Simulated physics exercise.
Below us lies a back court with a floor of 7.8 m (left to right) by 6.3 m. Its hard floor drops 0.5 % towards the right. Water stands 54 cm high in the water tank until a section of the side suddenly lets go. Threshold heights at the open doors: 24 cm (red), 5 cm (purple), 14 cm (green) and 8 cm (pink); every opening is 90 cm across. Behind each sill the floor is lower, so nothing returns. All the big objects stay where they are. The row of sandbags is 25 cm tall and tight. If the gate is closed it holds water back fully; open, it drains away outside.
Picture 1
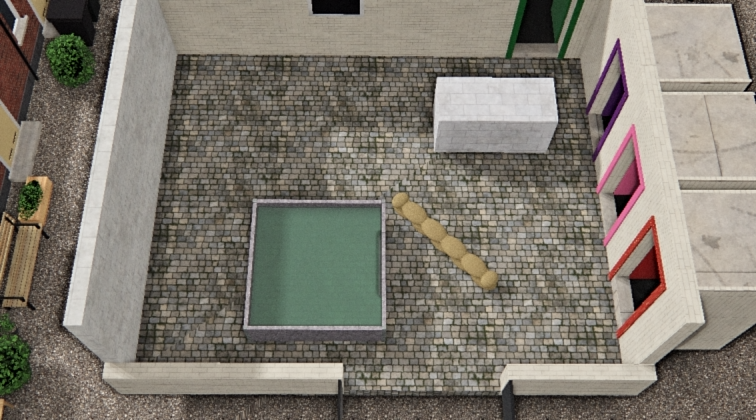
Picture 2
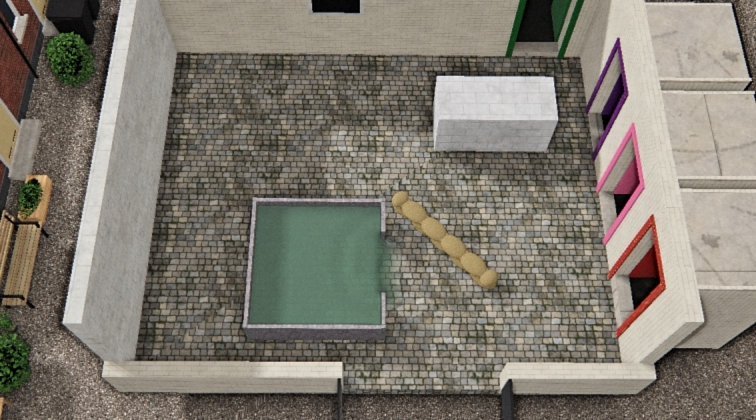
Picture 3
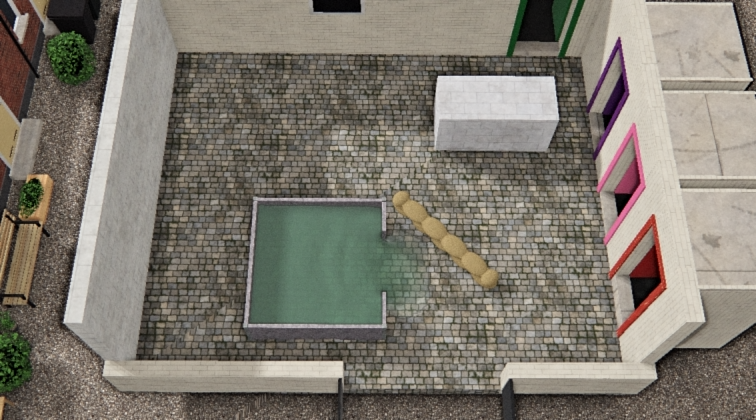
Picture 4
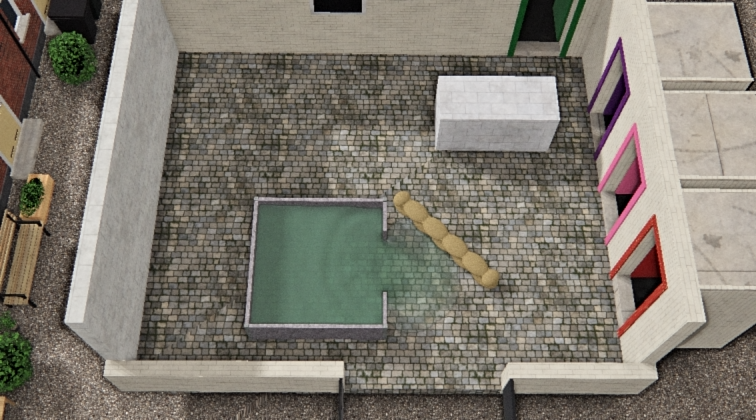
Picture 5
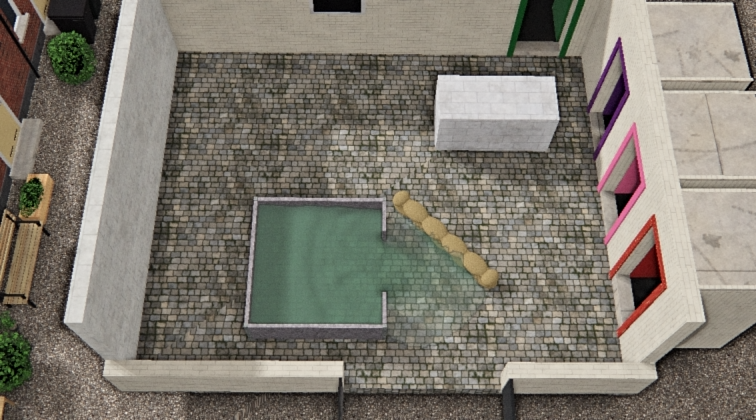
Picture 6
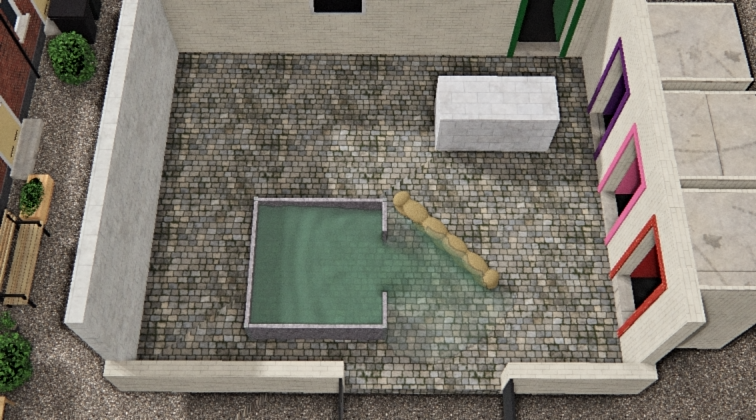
Walled back court with cobbled floor, green water pouring from the right side of a square tank and spreading along a sandbag row.
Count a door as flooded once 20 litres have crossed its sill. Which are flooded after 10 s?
Within that time: At the red door it stays under the limit; at the purple door it stays under the limit; at the green door it stays under the limit; at the pink door it keeps below the limit.
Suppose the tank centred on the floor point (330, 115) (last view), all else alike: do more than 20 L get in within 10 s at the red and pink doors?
Then: Red under, pink under.
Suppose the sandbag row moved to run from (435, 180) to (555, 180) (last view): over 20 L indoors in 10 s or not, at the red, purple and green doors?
Against that limit: Red not over, purple below, green below.
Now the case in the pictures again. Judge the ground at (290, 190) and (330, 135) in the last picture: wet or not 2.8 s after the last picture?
In turn: Flooded, wet.
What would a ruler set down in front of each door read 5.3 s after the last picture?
Depths in cm: Red 14, purple 3, green 10, pink 6.
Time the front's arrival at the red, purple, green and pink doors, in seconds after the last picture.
Arrival: Red 0.9 s, purple 3.0 s, green 4.0 s, pink 2.2 s.
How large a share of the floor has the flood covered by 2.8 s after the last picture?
Near 30 per cent is wet.
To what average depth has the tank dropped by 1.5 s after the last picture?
Some 32 cm.
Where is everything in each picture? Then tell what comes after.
The first frame shows still water, 54 cm deep, in the water tank at (317, 264).
In the second frame, water pours out at (381, 272) and has run 0.6 m, to (389, 243); typically 7 cm deep outside, 54 cm at the water tank's back.
In the third frame, water pours out at (382, 272) and has run 0.8 m, to (422, 249); typically 10 cm deep outside, 54 cm at the water tank's back.
In the fourth frame, water pours out at (383, 272) and has run 1.2 m, to (454, 263); typically 7 cm deep outside, 54 cm at the water tank's back.
In the fifth frame, water pours out at (382, 271) and has run 1.7 m, to (483, 289); typically 8 cm deep outside, 54 cm at the water tank's back.
In the sixth frame, water pours out at (382, 271) and has run 2.2 m, to (509, 300); typically 7 cm deep outside, 51 cm at the water tank's back.
Then, 0.7 s after the last picture water covers 15 % of the floor and is deepest (38 cm) near (436, 250); red door not reached, purple door not reached, green door not reached, pink door not reached.
Then, 1.5 s after the last picture water covers 25 % of the floor and is deepest (40 cm) near (618, 364); red door 12 cm at the sill, 0 L in, purple door not reached, green door not reached, pink door not reached.
Then, 2.8 s after the last picture water covers 30 % of the floor and is deepest (28 cm) near (597, 375); red door 19 cm at the sill, 0 L in, purple door not reached, green door not reached, pink door 7 cm at the sill, 0 L in.
Then, 5.3 s after the last picture water covers 50 % of the floor and is deepest (18 cm) near (619, 375); red door 14 cm at the sill, 0 L in, purple door 3 cm at the sill, 0 L in, green door 10 cm at the sill, 2 L in, pink door 6 cm at the sill, 0 L in.
Then, 9.3 s after the last picture water covers 80 % of the floor and is deepest (10 cm) near (608, 375); red door 9 cm at the sill, 0 L in, purple door 6 cm at the sill, 4 L in, green door 8 cm at the sill, 3 L in, pink door 4 cm at the sill, 0 L in.
